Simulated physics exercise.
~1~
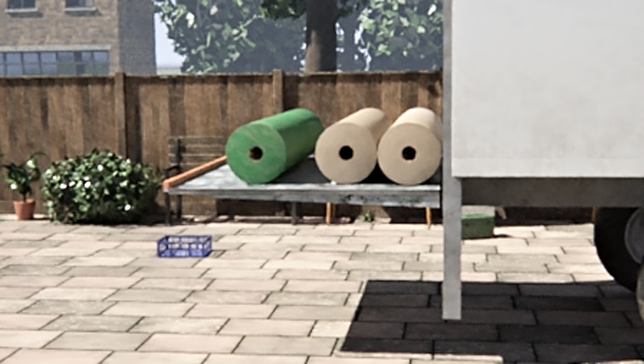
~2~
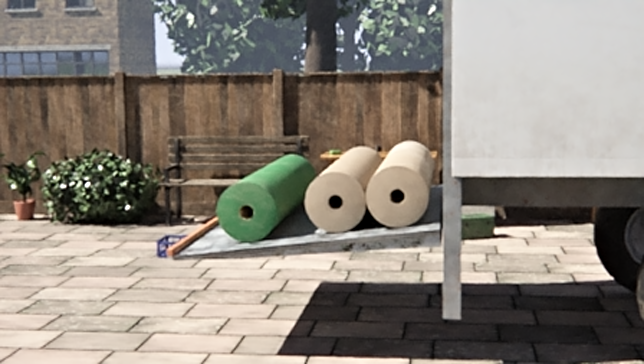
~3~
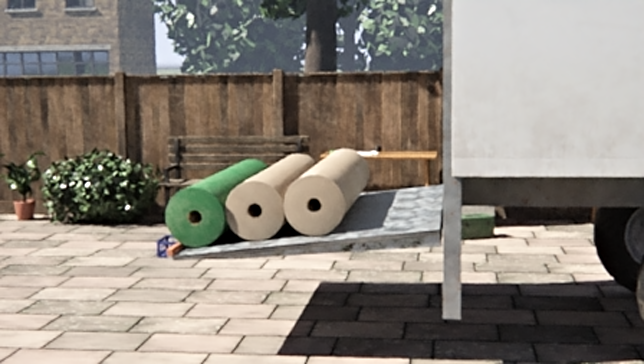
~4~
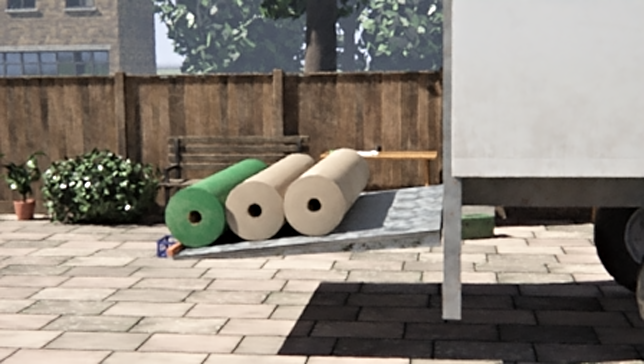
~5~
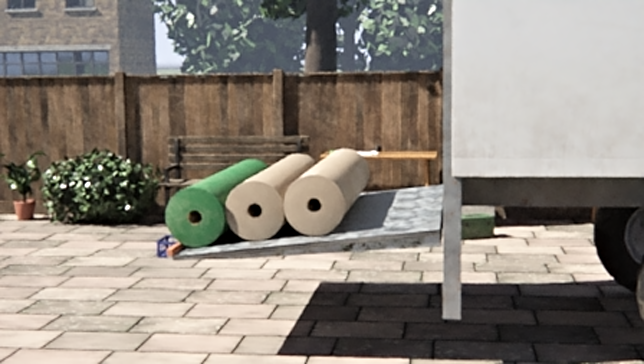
In a paved yard, a lift platform tilts and three rolls roll left, staying on.
